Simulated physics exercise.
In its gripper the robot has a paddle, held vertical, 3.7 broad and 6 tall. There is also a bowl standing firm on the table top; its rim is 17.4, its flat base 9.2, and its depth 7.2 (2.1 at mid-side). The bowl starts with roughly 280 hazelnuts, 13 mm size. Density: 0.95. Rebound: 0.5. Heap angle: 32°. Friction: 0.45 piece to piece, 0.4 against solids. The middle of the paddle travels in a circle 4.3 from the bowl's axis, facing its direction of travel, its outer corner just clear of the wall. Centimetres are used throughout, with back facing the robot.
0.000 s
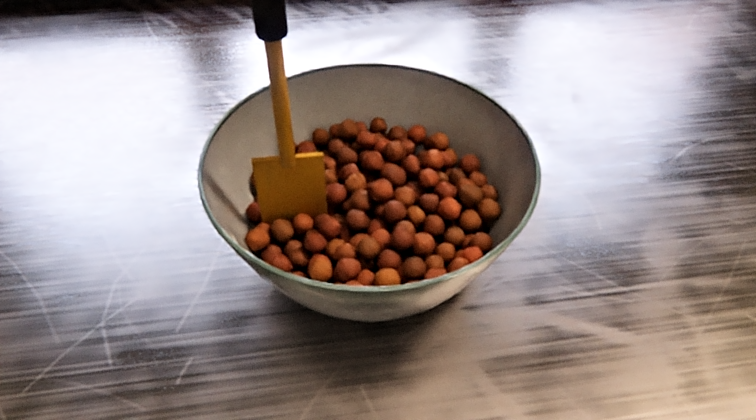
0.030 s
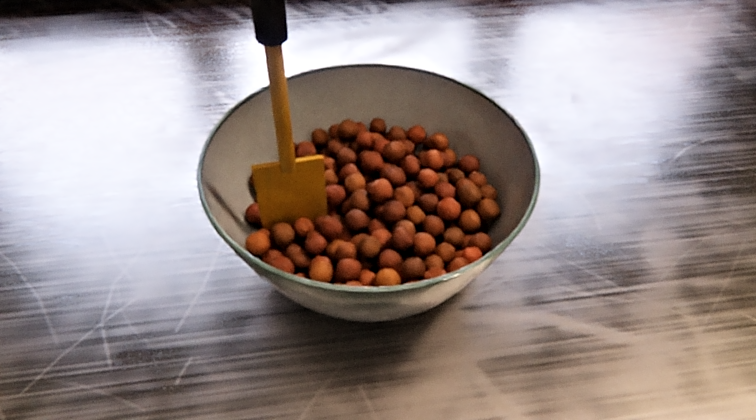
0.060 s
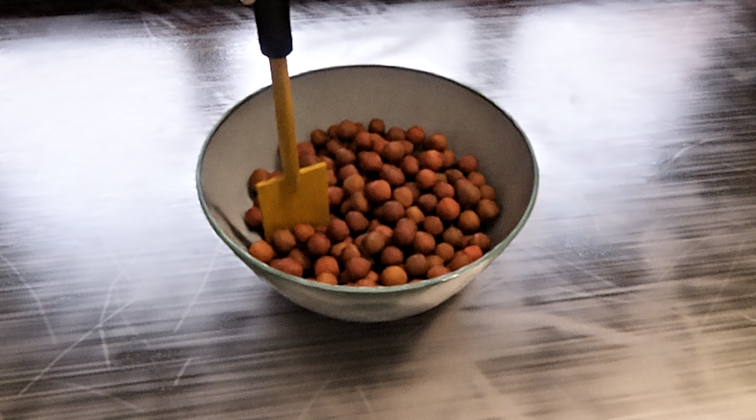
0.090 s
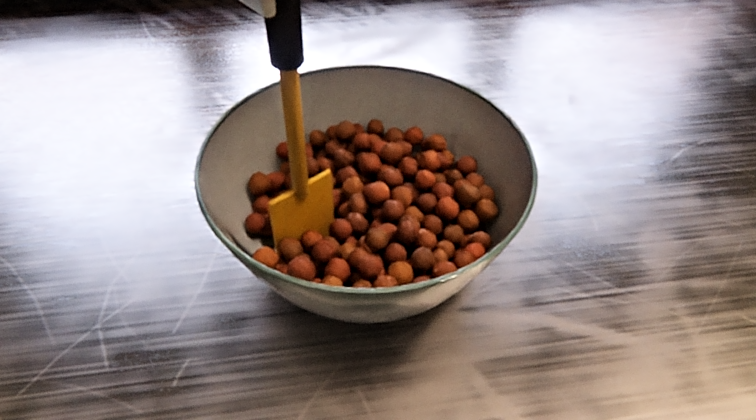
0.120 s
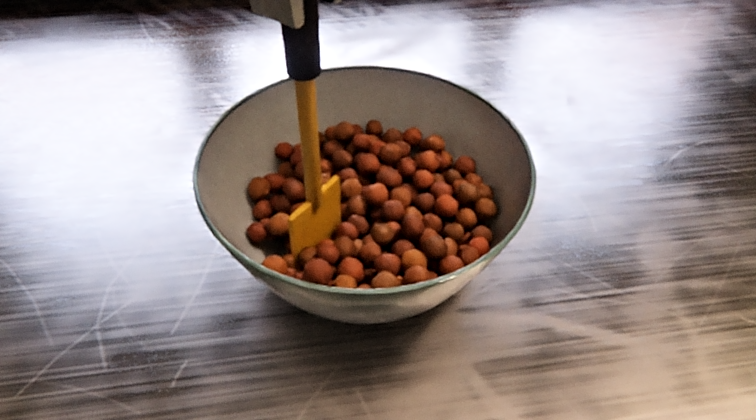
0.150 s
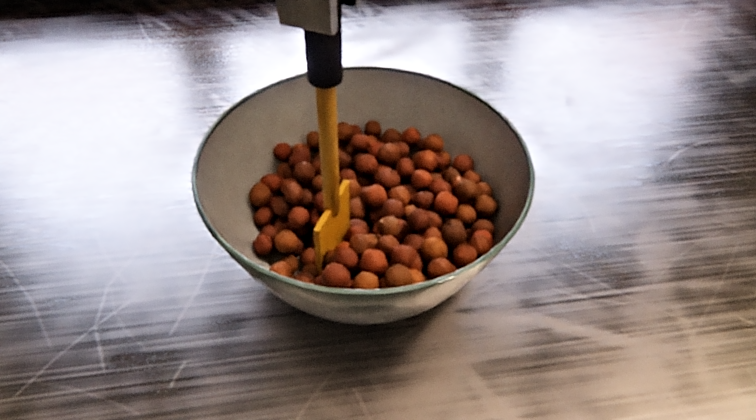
A yellow paddle on a dark handle stood upright in a pale bowl of round brown nuts, then swept from the left side toward the front, turning edge-on as it pushed nuts along.
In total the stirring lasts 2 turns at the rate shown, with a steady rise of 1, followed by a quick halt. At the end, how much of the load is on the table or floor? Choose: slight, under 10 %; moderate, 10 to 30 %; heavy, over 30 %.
It is moderate.
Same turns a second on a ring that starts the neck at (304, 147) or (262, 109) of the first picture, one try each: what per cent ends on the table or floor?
I'd put it at around 5 and 15 percent.
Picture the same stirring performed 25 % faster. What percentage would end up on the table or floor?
That would be some 20 percent.
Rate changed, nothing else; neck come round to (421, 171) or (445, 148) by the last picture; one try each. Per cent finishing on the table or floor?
About 45 per cent, then about 50 per cent.
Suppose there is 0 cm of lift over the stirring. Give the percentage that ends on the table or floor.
20 per cent, roughly.
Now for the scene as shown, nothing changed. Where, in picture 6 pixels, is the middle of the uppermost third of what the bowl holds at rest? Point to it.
Somewhere close to (300, 248).
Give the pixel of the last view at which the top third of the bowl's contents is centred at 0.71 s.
Around pixel (264, 186).
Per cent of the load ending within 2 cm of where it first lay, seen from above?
That comes to some 10 per cent.
After 0.71 s, 321° round, highest piece 10 above the table; 264 in the bowl, 17 on the table or floor, 4 in flight or on the tool.
After 1.26 s, 221° round, highest piece 9 above the table; 238 in the bowl, 42 on the table or floor, 5 in flight or on the tool.
After 1.74 s, 0° round, highest piece 8 above the table; 235 in the bowl, 49 on the table or floor, 1 in flight or on the tool.
After 2.44 s, 0° round, highest piece 7 above the table; 235 in the bowl, 50 on the table or floor.
At rest, 235 in the bowl, 50 on the table or floor. That is 18 % on the table or floor.
